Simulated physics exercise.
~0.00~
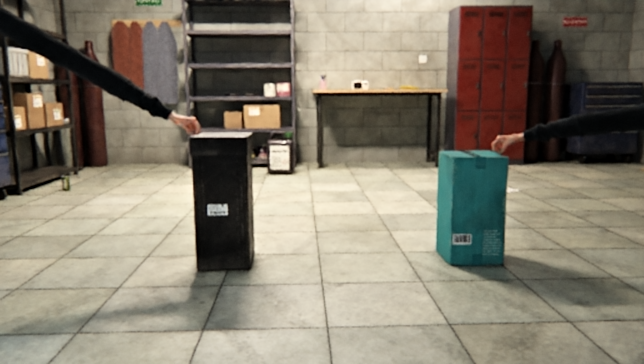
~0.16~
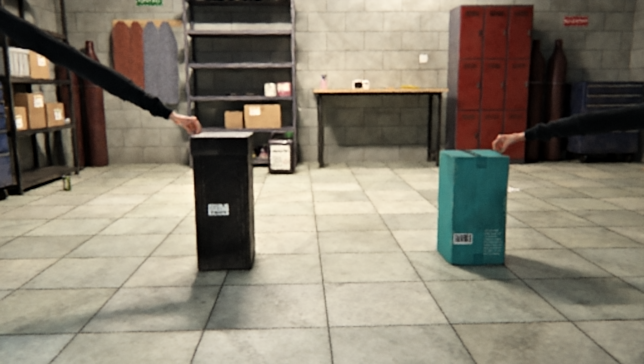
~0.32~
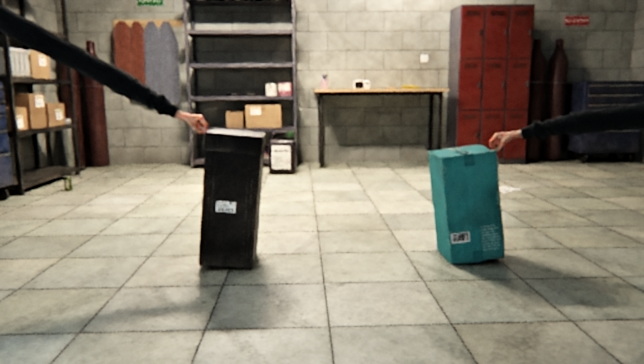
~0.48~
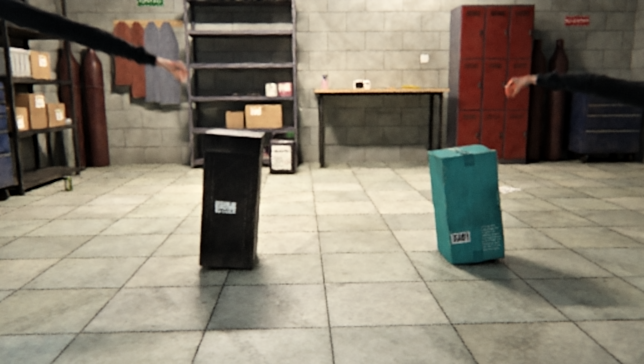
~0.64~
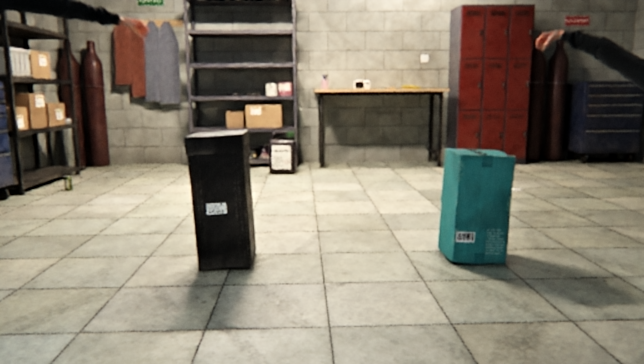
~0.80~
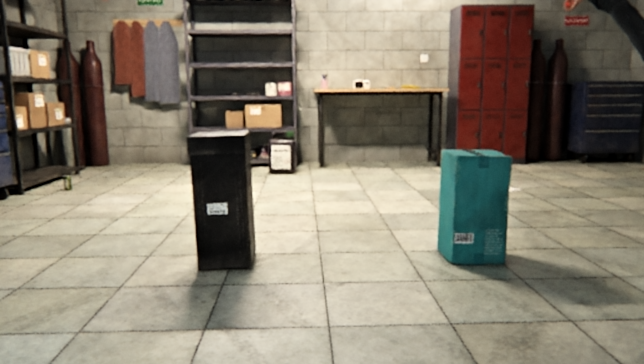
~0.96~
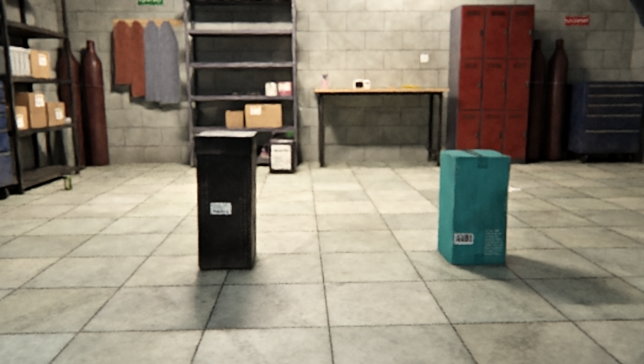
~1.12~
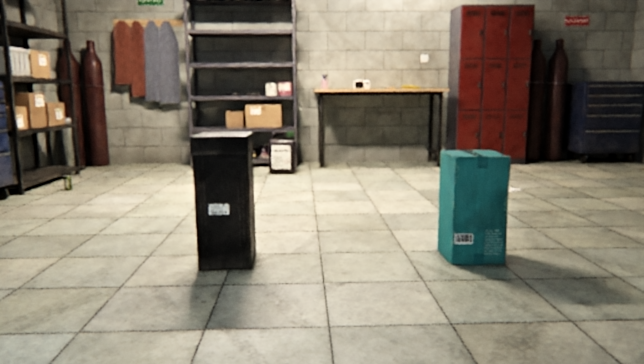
The clip opens on a tiled storeroom floor with a tall black tote on the left and a turquoise box on the right, while shelves, a table and red lockers stand behind. A hand reaches in from each side and rests near the top of each object. Both objects tip slightly, the black one leaning to the right and the turquoise one to the left. The hands let go and draw back out of view as the two rock back the other way. After a little more wobbling, both settle upright on their bases and stand still.
